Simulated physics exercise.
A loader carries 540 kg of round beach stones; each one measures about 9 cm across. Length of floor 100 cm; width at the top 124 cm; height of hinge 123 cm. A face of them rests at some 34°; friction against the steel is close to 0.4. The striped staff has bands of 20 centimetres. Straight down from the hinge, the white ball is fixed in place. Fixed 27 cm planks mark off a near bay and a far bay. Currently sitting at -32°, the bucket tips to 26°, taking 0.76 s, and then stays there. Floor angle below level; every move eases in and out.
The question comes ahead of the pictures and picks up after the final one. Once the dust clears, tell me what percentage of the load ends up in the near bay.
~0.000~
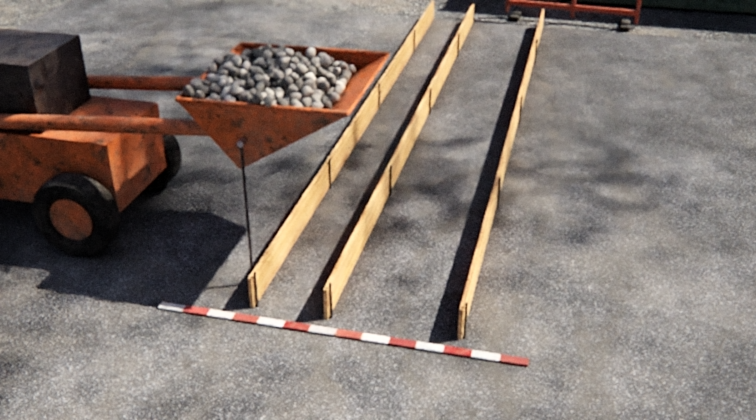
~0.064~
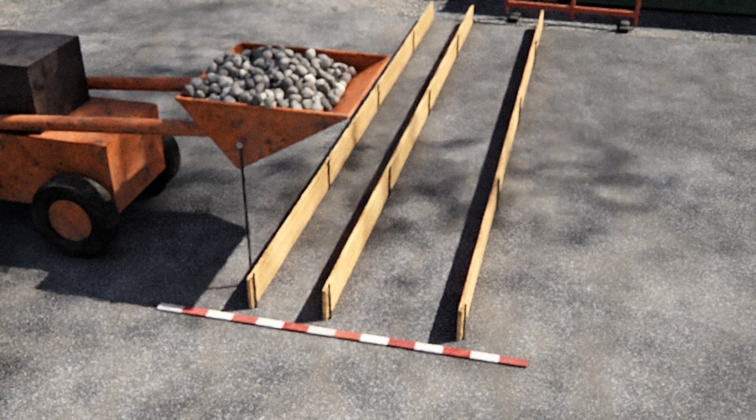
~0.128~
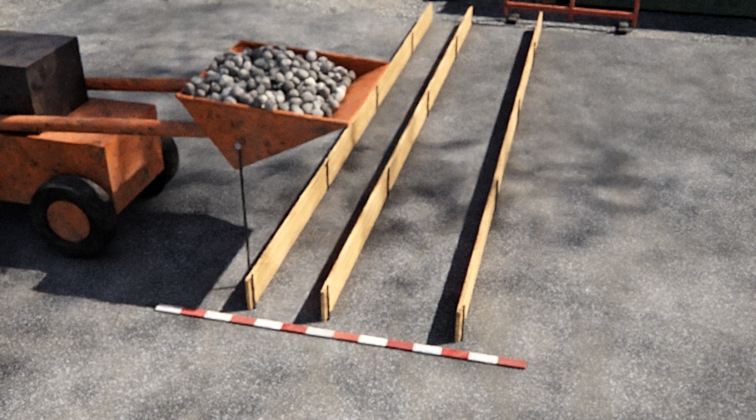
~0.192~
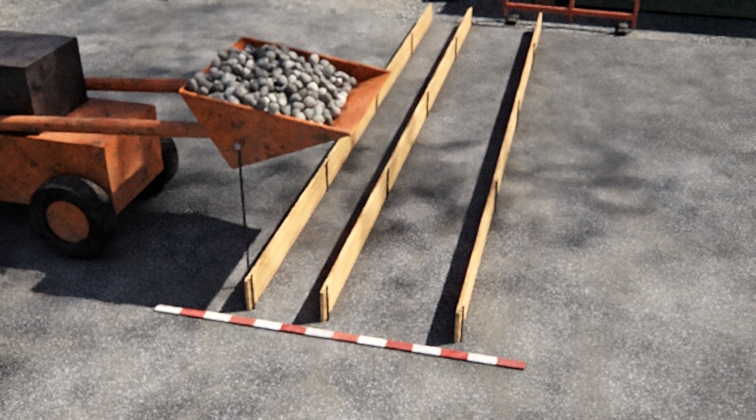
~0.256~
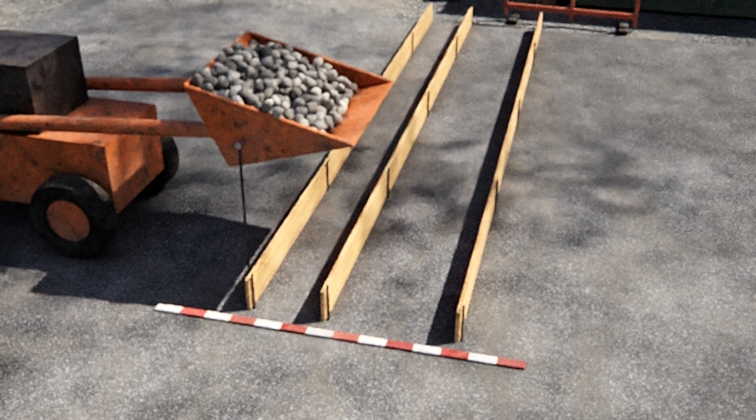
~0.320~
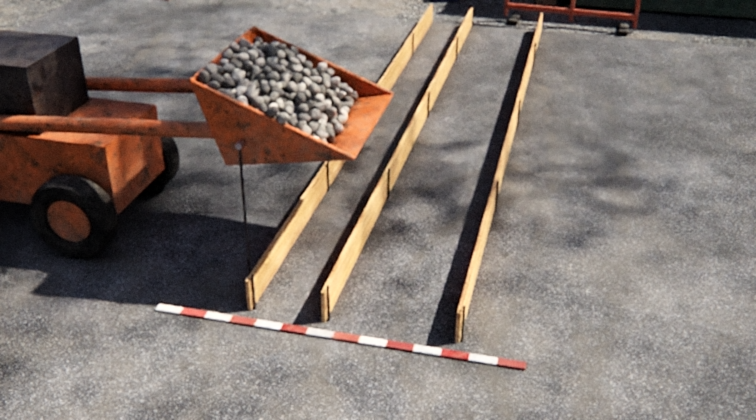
I would put it at 0 %.
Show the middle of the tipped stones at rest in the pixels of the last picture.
Their middle ends up near (422, 251).
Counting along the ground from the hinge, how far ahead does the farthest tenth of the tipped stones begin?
I'd put it at about 160 cm.
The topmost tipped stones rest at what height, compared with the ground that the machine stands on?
It finishes some 34 cm up from that ground.
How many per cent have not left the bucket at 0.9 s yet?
It holds some 95 per cent.
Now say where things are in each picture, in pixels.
Lip at (348, 114), floor tilted -32°, highest stones at (255, 60), in the first frame.
Lip at (348, 117), floor tilted -31°, highest stones at (246, 59); the stones move at 0.1 m/s on average, in the second frame.
The bucket is at -28°, its lip at (349, 124); the top of the load is at (244, 58); the stones move at 0.3 m/s on average, in the third frame.
The bucket is at -23°, its lip at (351, 134); the top of the load is at (241, 56); the stones move at 0.4 m/s on average, in the fourth frame.
The bucket is at -17°, its lip at (353, 145); the top of the load is at (246, 52); the stones move at 0.5 m/s on average, in the fifth frame.
The bucket is at -10°, its lip at (354, 159); the top of the load is at (249, 51); the stones move at 0.5 m/s on average, in the sixth frame.
After 0.6 s the floor is at 17°; 100 % in the bucket; the foremost stones are at (340, 142).
After 0.9 s the floor is at 26°; 93 % in the bucket, 1 % in the near bay, 6 % in the far bay; the foremost stones are at (381, 180).
After 1.2 s the floor is at 26°; 51 % in the bucket, 1 % in the near bay, 48 % in the far bay; the foremost stones are at (452, 252).
After 4.0 s the floor is at 26°; 0 % in the bucket, 100 % in the far bay; the foremost stones are at (475, 245).
